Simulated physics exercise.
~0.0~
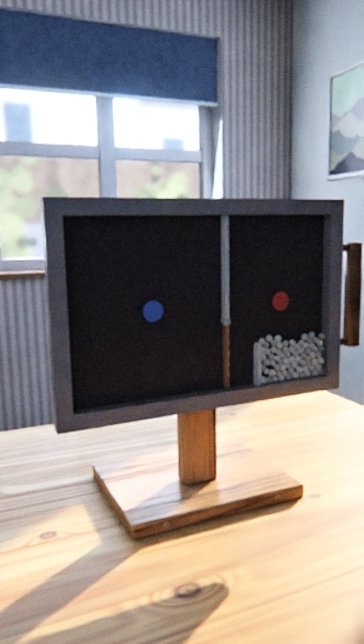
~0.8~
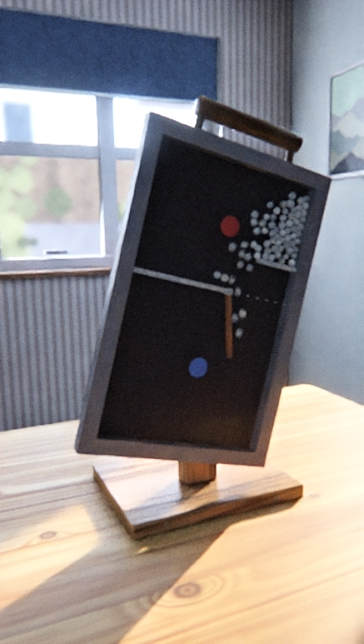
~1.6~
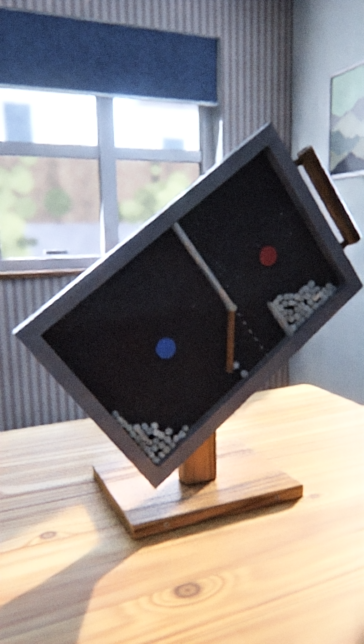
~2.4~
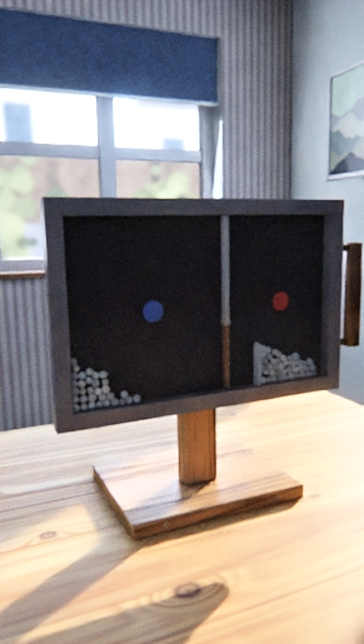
The clip opens on a dark, framed shadow box standing level on a wooden stand, with pale round pills piled beside a small upright ledge in the right side, below a red sticker. The box turns anticlockwise until it is steeply tilted, and pills begin slipping past the open orange flap toward the blue side. It then swings back clockwise, with a heap now gathered in the lower corner of the blue side and the rest resting on the red side. Finally the box is level again, the flap closed, with a sloping pile in each side.
